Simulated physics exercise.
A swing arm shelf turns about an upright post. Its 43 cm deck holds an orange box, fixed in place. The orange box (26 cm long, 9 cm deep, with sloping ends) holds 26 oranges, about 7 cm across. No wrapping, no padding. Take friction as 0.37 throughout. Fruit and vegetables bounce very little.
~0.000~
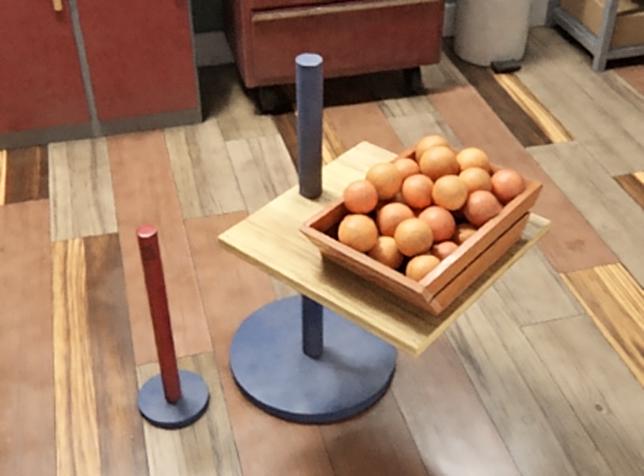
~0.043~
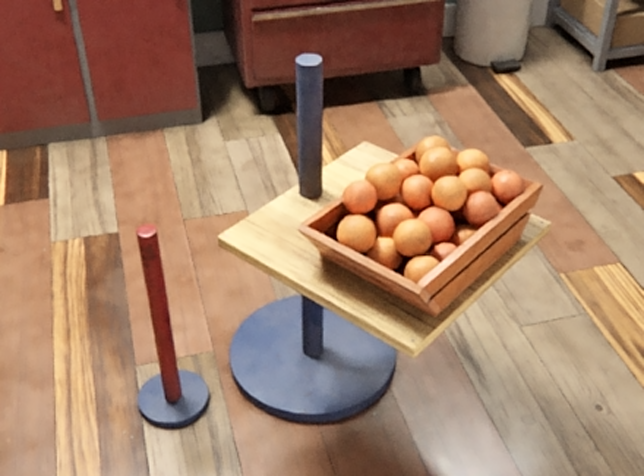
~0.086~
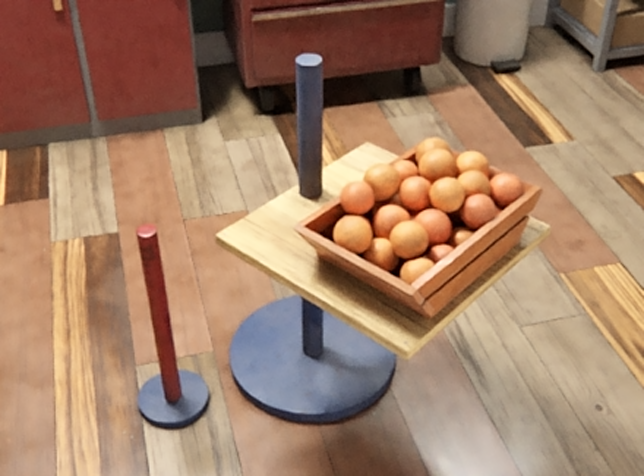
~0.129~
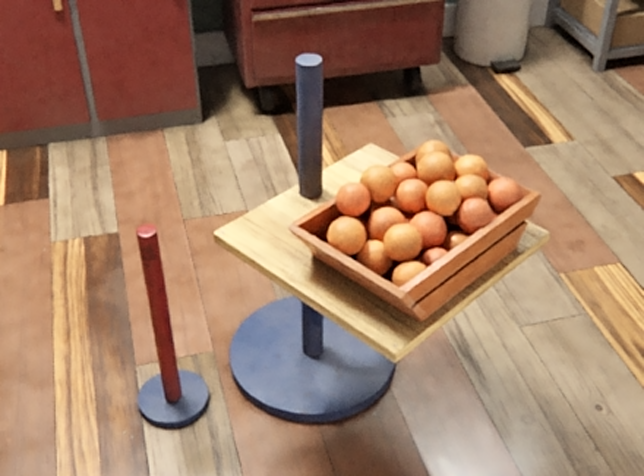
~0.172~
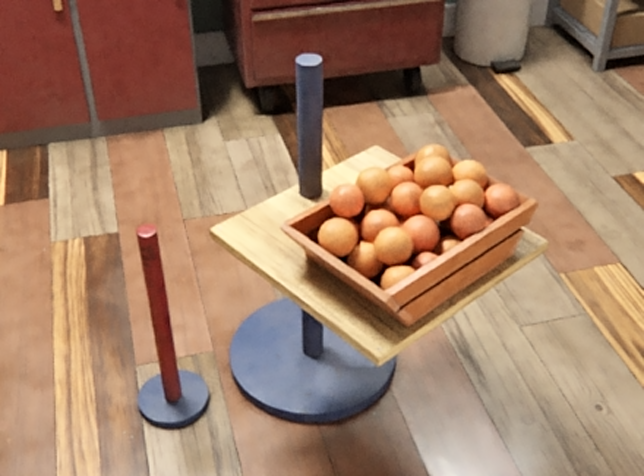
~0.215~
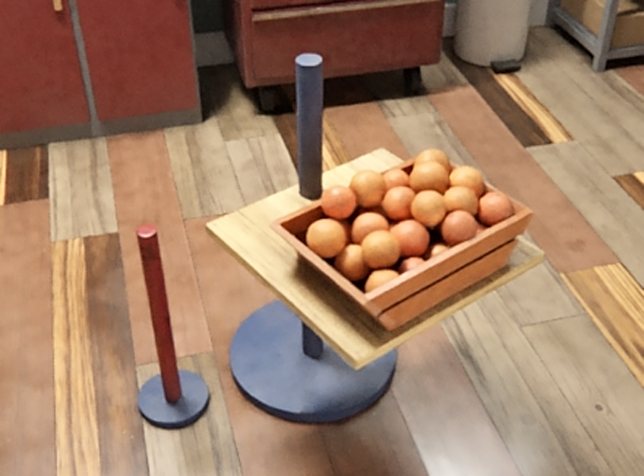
An orange box full of oranges sat on a wooden shelf that, after barely moving at first, swung slowly around its blue upright post, carrying the box slightly toward the left and nearer the viewer.
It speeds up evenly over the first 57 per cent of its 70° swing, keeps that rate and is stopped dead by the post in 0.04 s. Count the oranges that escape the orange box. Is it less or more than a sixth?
It sheds fewer than one in six of them.
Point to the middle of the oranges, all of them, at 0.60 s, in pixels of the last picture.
Near (253, 233).
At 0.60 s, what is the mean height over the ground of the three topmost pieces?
About 62 cm.
After 0.52 s, it reaches the stop.
After 0.60 s, the orange box has all 26.
After 0.72 s, the orange box is down by 1 of 26.
After 0.94 s, the orange box is down by 1 of 26.
When it is over (at 1.37 s), the orange box is down by 1 of 26. Asked share, 1 of 26, 4 per cent.
